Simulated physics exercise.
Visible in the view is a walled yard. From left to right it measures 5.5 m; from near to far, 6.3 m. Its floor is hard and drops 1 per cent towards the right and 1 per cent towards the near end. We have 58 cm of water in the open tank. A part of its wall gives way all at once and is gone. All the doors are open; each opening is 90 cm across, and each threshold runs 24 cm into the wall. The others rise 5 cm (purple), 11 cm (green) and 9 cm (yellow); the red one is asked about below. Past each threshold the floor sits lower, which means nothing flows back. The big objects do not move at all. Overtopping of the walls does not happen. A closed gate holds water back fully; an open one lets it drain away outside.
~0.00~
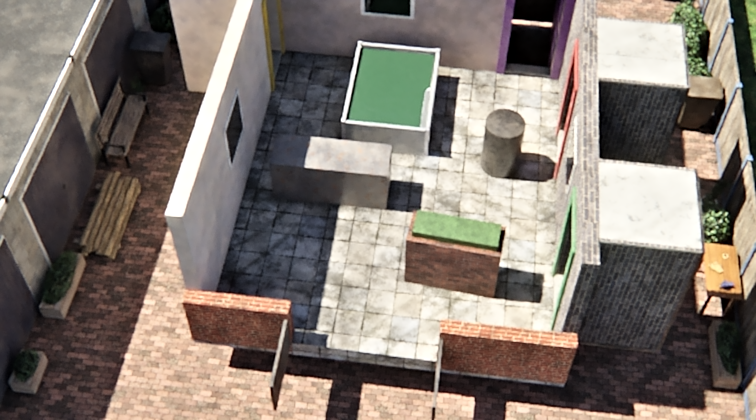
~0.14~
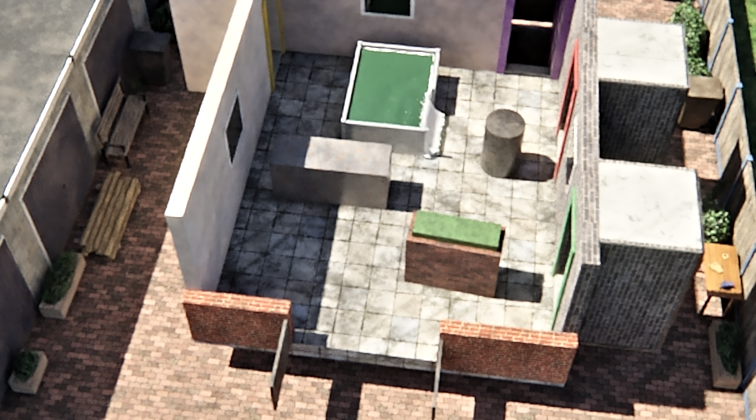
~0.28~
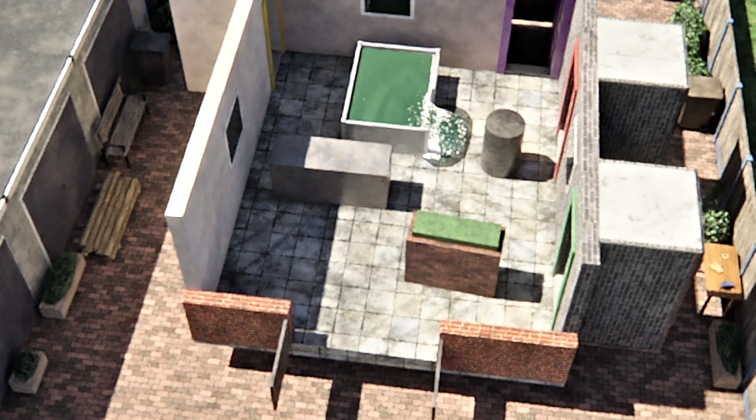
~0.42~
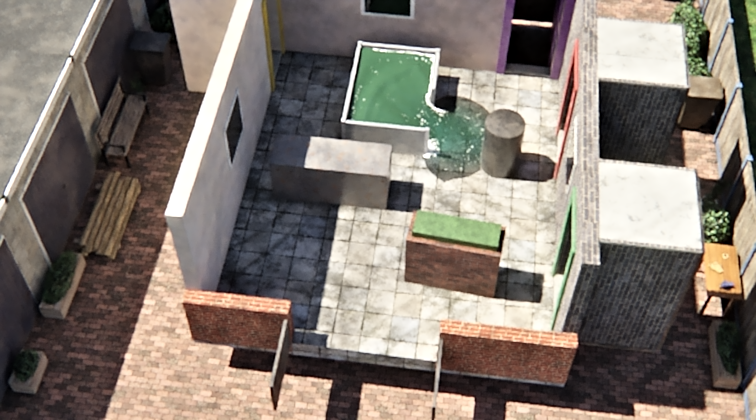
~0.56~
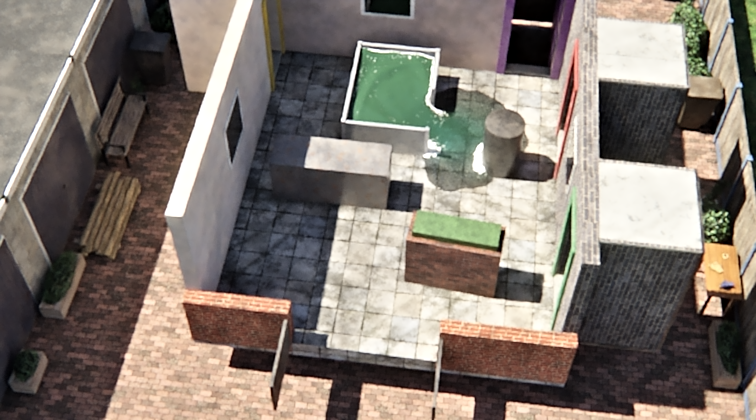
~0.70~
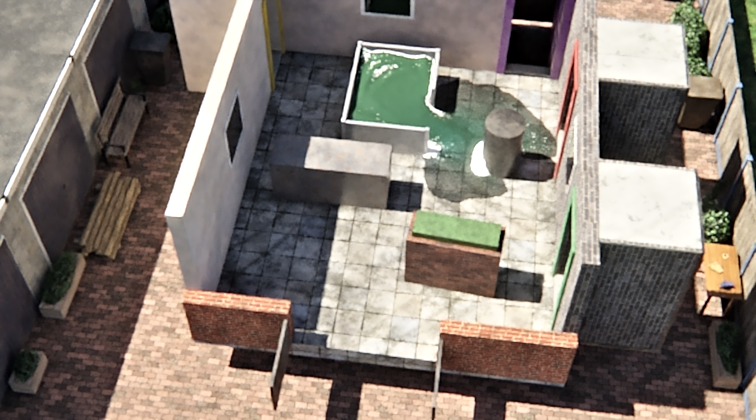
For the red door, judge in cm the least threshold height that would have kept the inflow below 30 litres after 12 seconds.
A threshold of about 19 cm.
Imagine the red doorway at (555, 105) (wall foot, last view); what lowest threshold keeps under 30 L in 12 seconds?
You'd want it roughly 18 cm high.
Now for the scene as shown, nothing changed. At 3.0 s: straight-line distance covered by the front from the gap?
About 5.0 m.
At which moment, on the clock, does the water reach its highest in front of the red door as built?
Around 1.6 s, give or take.
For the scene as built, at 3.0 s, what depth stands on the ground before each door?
Red door 15 cm, purple door 16 cm, green door 14 cm, yellow door 0 cm.
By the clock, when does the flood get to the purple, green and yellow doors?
Purple: 1.1 s; green: 2.0 s; yellow: 6.0 s.
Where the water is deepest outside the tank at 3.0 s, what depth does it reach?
Roughly 24 cm.
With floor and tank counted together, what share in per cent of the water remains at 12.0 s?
Something like 76 per cent of it remains.
After 1.4 s water covers 20 % of the floor, deepest (40 cm) near (484, 153); 20 cm at the red door, 12 litres in over its 18 cm threshold.
After 3.0 s water covers 40 % of the floor, deepest (24 cm) near (536, 102); 15 cm at the red door, 31 litres in over its 18 cm threshold.
After 12.0 s water covers 85 % of the floor, deepest (10 cm) near (535, 359); 6 cm at the red door, 33 litres in over its 18 cm threshold.
At the red door as built, the water arrived by 0.8 s and peaked near 21 cm at 1.6 s.
With a threshold of 15 cm, 58 litres would have come in within the 12 s; with 20.5 cm, 20 litres. So under 30 litres takes about 19 cm.
